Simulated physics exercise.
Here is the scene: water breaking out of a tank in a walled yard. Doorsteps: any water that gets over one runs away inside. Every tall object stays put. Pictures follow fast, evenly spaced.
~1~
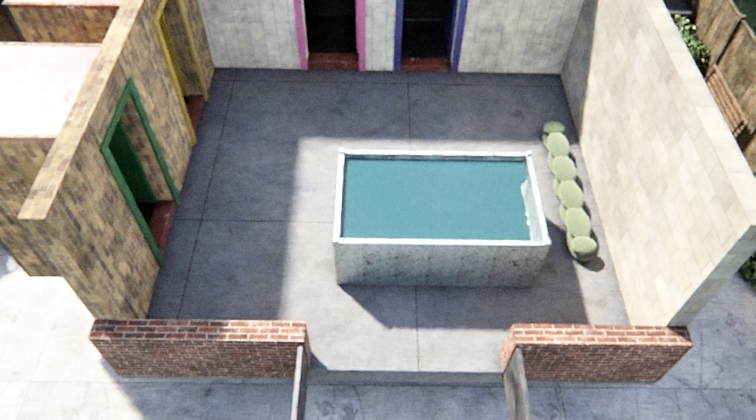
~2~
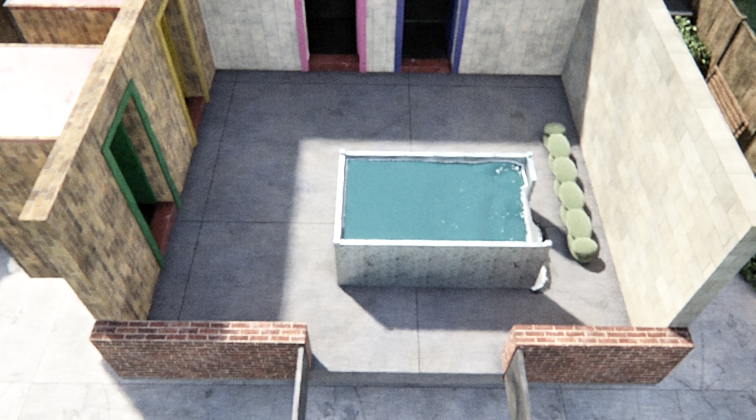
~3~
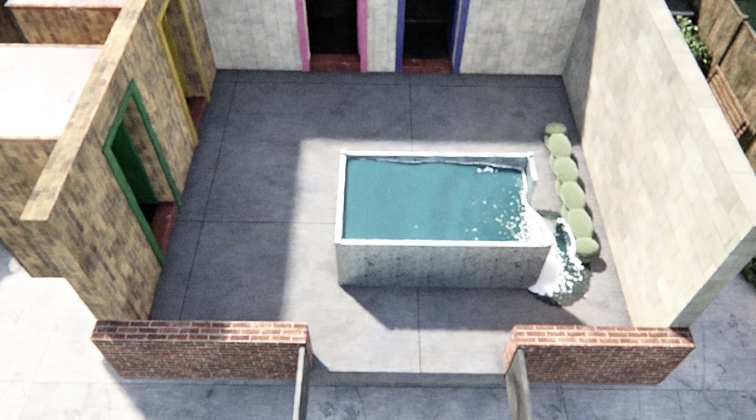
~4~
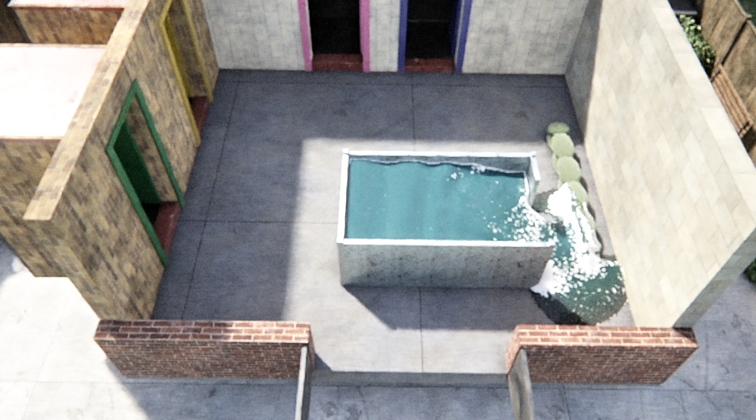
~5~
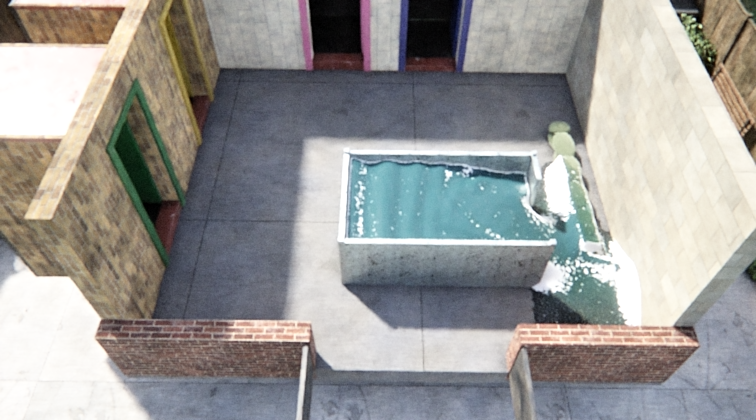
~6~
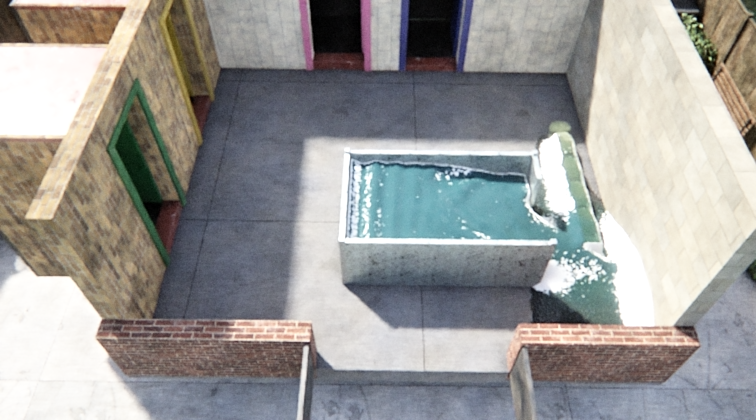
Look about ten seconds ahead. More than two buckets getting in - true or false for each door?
Blue door: False; green door: False; pink door: False; yellow door: False.
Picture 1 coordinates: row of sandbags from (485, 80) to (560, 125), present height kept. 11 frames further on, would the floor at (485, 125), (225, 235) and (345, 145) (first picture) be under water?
The three points come out soaked, untouched and untouched.
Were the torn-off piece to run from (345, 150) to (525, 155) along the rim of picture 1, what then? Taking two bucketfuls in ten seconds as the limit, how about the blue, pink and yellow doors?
Here's how it goes: The blue door surpasses the limit, the pink door surpasses the limit, and the yellow door fails to reach the limit.
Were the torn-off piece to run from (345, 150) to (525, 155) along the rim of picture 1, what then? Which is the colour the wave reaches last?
You want the one in green.
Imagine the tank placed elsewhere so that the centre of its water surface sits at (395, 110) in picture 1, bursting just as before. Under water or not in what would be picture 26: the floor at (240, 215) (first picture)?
Result for the spot: Still unsoaked.
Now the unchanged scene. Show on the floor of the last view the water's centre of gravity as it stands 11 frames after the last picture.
Near (491, 240) in the last view.
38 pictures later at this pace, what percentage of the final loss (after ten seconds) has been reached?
Around 55 % of the total, roughly.
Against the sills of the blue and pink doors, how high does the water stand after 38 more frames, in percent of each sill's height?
Roughly 70 and 30 %.
A moment on, water covers 25 % of the floor; the blue door not reached, the green door not reached, the pink door not reached, the yellow door not reached.
Next, water covers 40 % of the floor; the blue door wet at the sill, nothing in, the green door not reached, the pink door not reached, the yellow door not reached.
Then, water covers 60 % of the floor; the blue door wet at the sill, nothing in, the green door wet at the sill, nothing in, the pink door wet at the sill, nothing in, the yellow door not reached.
Later, water covers 90 % of the floor; the blue door wet at the sill, nothing in, the green door wet at the sill, nothing in, the pink door wet at the sill, nothing in, the yellow door under two buckets in.
In the end, water covers 95 % of the floor; the blue door wet at the sill, nothing in, the green door wet at the sill, nothing in, the pink door wet at the sill, nothing in, the yellow door under two buckets in.
